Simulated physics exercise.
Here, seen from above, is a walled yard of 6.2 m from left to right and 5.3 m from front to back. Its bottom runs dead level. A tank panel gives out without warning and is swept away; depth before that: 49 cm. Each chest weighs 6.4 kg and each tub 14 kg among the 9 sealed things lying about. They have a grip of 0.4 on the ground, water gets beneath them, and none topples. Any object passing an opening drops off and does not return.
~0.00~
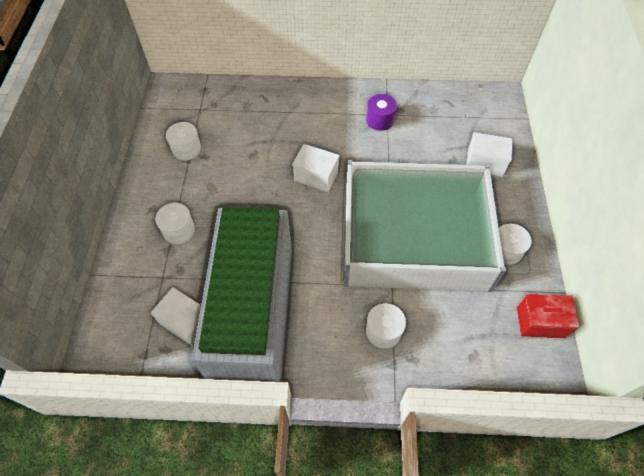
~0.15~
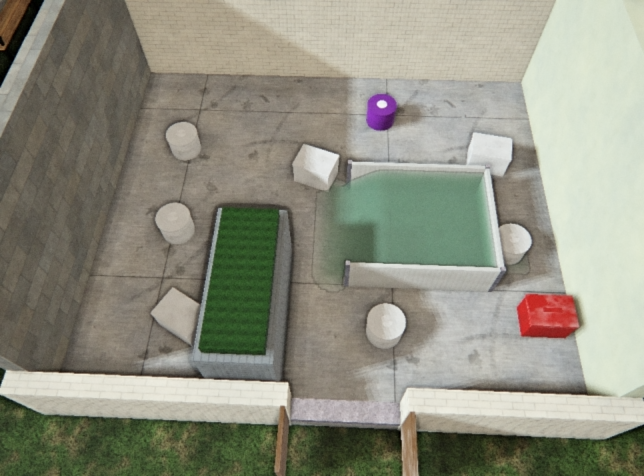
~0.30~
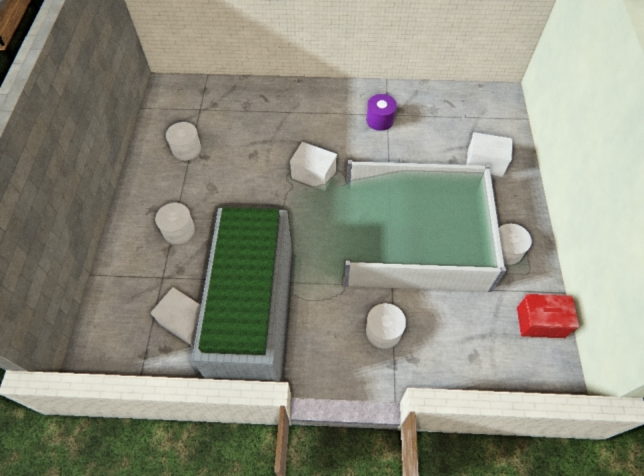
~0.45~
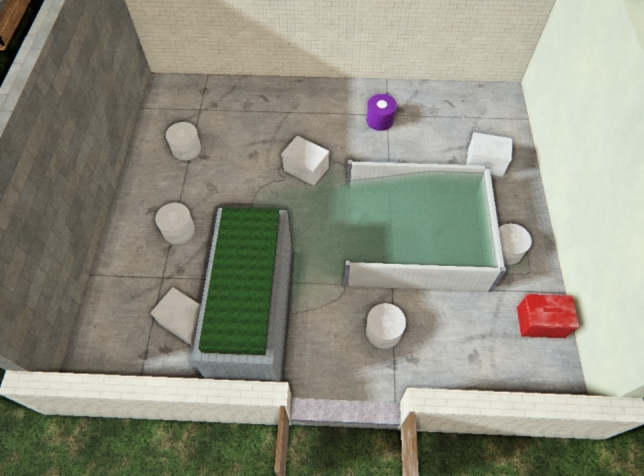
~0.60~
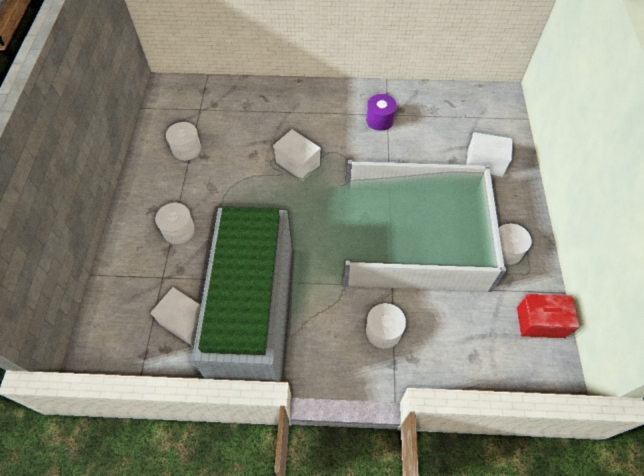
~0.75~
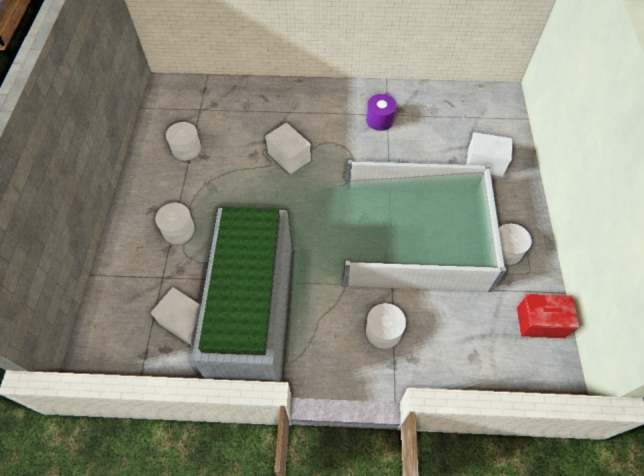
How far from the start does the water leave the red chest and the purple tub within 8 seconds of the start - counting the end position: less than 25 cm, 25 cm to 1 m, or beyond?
As I see it, the red chest is likely to keep to its spot. The purple tub is likely to keep to its spot.
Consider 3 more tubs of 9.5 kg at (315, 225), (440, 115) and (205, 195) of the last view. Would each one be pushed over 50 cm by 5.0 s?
One by one: Beyond the mark, below the mark, beyond the mark.
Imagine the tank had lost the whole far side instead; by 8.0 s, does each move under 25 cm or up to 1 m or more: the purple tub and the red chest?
In that case the purple tub winds up well away while the red chest winds up well away.
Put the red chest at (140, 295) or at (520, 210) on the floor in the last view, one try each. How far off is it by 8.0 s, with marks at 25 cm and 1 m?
Spot one - it is swept away; spot two - it barely budges.
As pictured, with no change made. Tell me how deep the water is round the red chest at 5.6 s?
About 0 cm.
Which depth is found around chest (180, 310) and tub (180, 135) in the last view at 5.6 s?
Roughly 5 and 8 cm.
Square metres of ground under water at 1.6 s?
13 m2.
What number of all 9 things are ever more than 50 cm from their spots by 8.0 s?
That comes to 4.
After 1.6 s the red chest is near (552, 310), 0.0 m from its start, aground; the purple tub is near (382, 104), 0.0 m from its start, aground; 0 of 9 are out; 0 afloat.
After 3.6 s the red chest is near (552, 310), 0.0 m from its start, aground; the purple tub is near (382, 104), 0.0 m from its start, aground; 0 of 9 are out; 2 afloat.
After 5.6 s the red chest is near (552, 310), 0.0 m from its start, aground; the purple tub is near (384, 105), 0.0 m from its start, aground; 0 of 9 are out; 1 afloat.
After 8.0 s the red chest is near (552, 310), 0.0 m from its start, aground; the purple tub is near (384, 105), 0.0 m from its start, aground; 0 of 9 are out; 3 afloat.
